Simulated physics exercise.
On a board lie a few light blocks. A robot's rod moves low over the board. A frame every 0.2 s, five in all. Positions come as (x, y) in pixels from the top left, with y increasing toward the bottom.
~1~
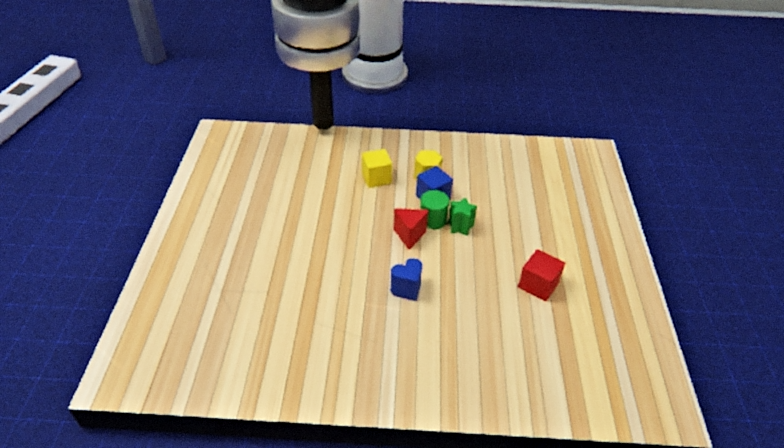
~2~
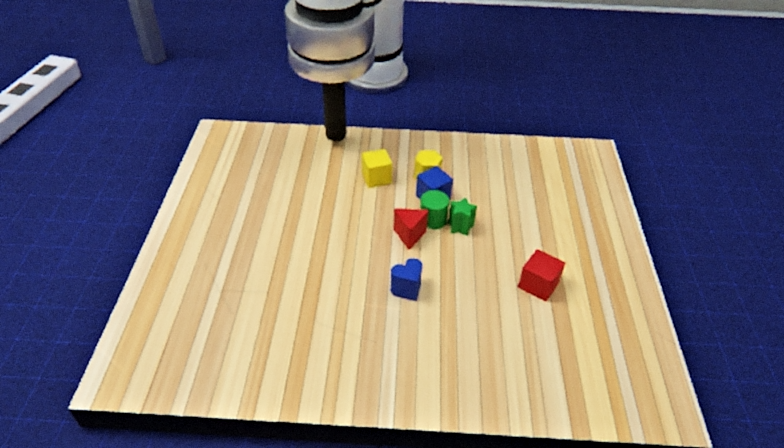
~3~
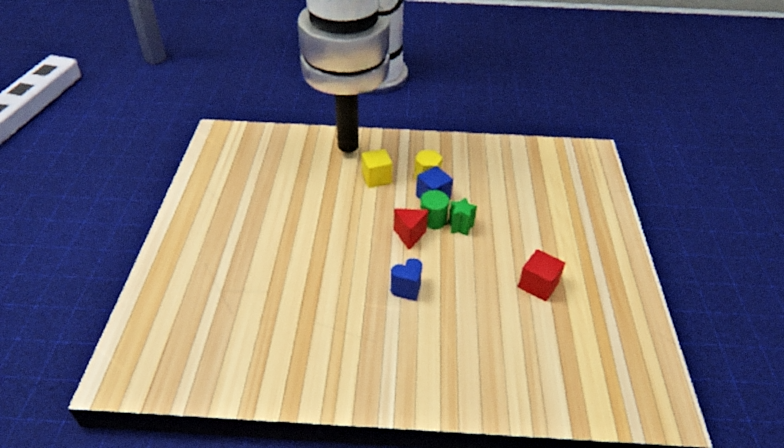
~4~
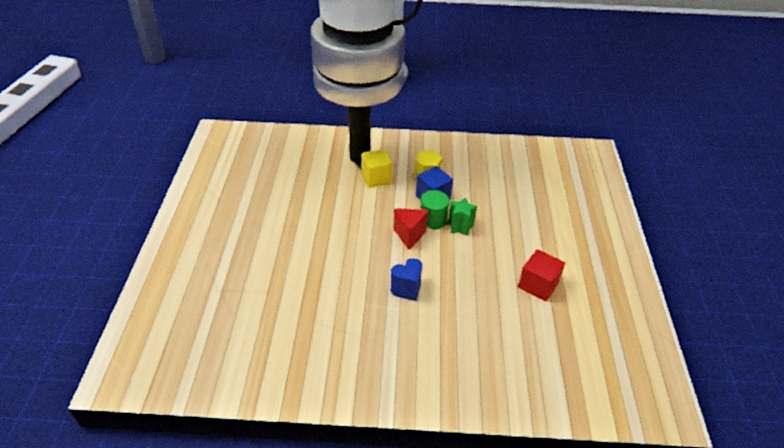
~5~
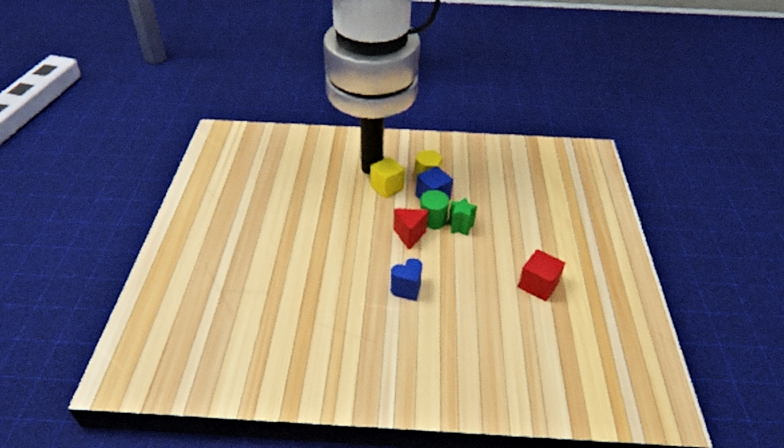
The robot's rod moves down and right across the board and nudges the yellow cube slightly.
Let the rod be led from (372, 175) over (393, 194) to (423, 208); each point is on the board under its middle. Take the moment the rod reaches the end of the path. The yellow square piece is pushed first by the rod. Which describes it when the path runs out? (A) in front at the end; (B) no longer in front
A: In front at the end.
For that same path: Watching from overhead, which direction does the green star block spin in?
From overhead, the rotation is counterclockwise.
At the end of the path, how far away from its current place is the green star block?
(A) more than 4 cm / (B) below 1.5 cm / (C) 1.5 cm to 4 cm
The one that fits is C, 1.5 cm to 4 cm.
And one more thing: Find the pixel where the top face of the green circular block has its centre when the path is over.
Its top face will be centred at roughly (458, 219).
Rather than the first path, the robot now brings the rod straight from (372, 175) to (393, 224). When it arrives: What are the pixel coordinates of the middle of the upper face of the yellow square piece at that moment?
The centre of its top will be at (412, 185).
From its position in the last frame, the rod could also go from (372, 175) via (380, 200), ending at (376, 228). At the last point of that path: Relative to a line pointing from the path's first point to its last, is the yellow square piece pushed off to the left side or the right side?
Facing from start to end, it will go to the left.
The first path, step by step. Halfway along, rod at (394, 188); yellow square piece at (412, 186).
At the end, rod at (424, 202); yellow square piece at (438, 203), turned 15° clockwise; blue square piece at (442, 176); green circular block at (458, 219); green star block at (479, 211), turned 25° anticlockwise.
